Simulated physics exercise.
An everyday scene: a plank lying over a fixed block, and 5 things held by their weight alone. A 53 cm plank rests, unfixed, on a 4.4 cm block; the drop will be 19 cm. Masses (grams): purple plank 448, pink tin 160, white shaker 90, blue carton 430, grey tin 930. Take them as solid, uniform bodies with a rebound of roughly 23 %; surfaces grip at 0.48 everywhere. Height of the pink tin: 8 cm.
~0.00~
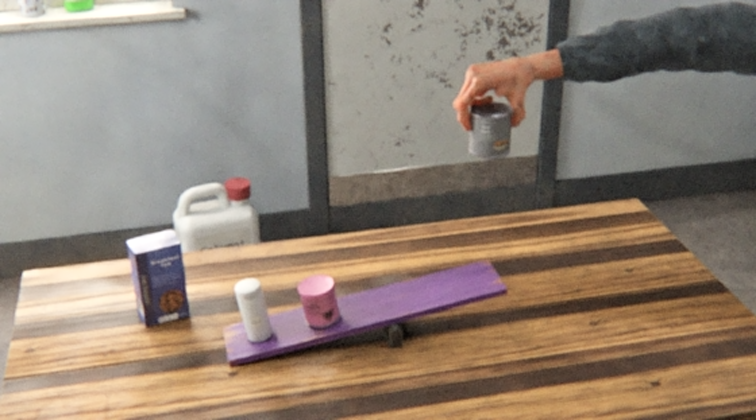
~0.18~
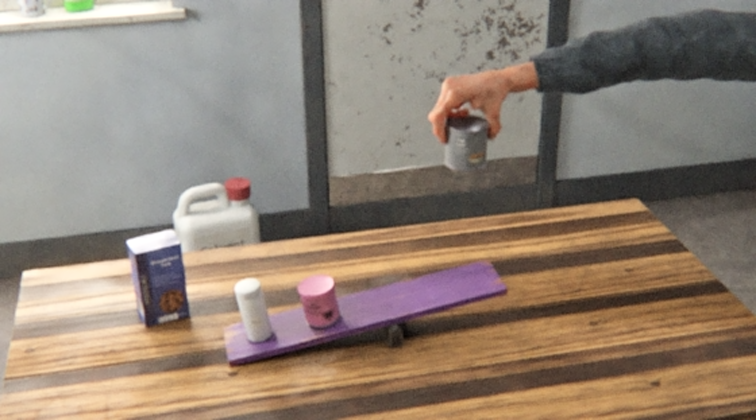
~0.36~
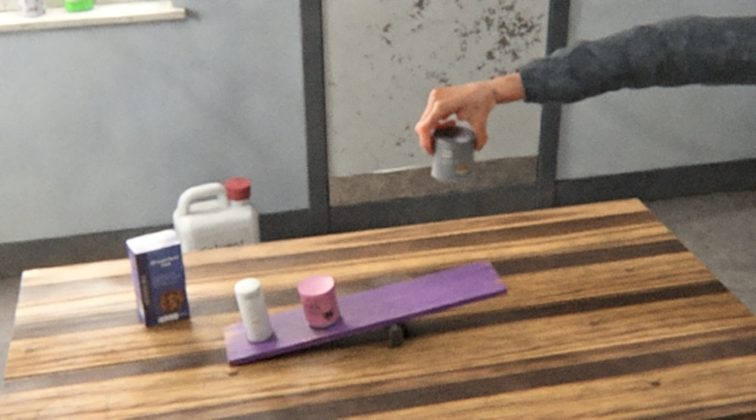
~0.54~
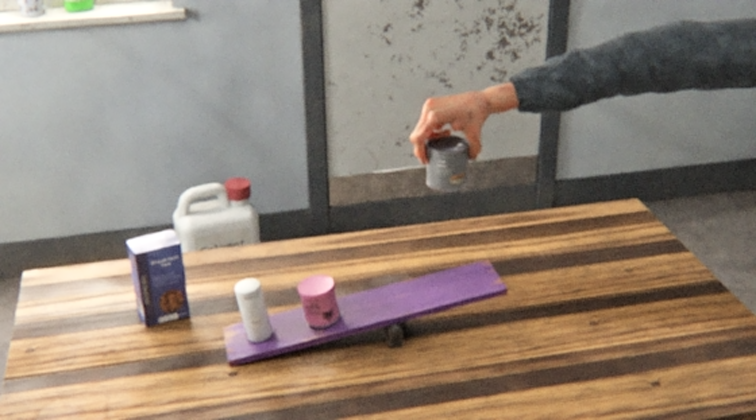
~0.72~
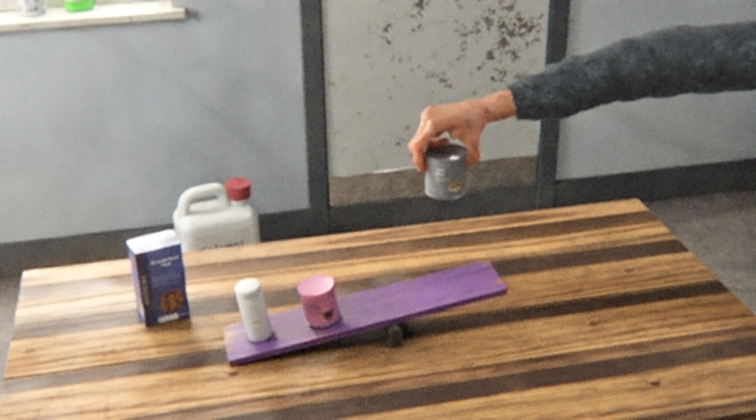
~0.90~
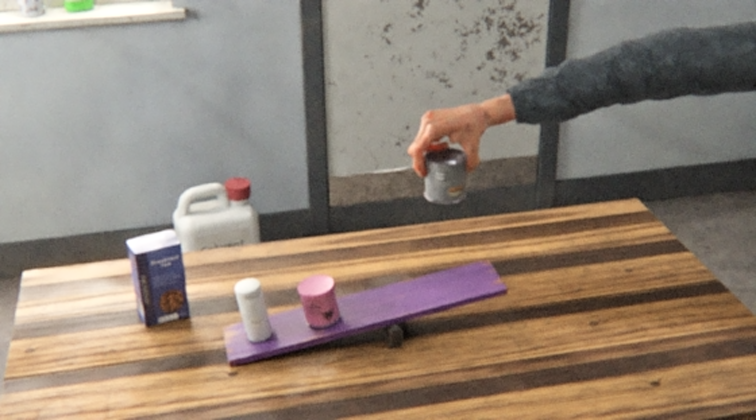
A hand moves a grey tin left and down, then holds it above a purple plank.
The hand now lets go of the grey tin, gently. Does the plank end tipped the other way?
In the end the plank tips across.
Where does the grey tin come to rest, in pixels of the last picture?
At about (447, 287).
After 1.30 s, plank at 12°, tipped the other way; grey tin leaning 26° near (445, 284); white shaker leaning 44°; pink tin leaning 38°.
After 1.60 s, plank at 12°, tipped the other way; grey tin leaning 36° near (451, 282); pink tin upside down; white shaker upside down.
By the end (4.0 s), plank at 12°, tipped the other way; tipped over on the table or plank, pink tin and white shaker; not toppled but over 4 cm from the start, grey tin; the other 2 in place, give or take 4 cm. Seen from the same camera at the end, grey tin near (447, 288). The plank swings over.
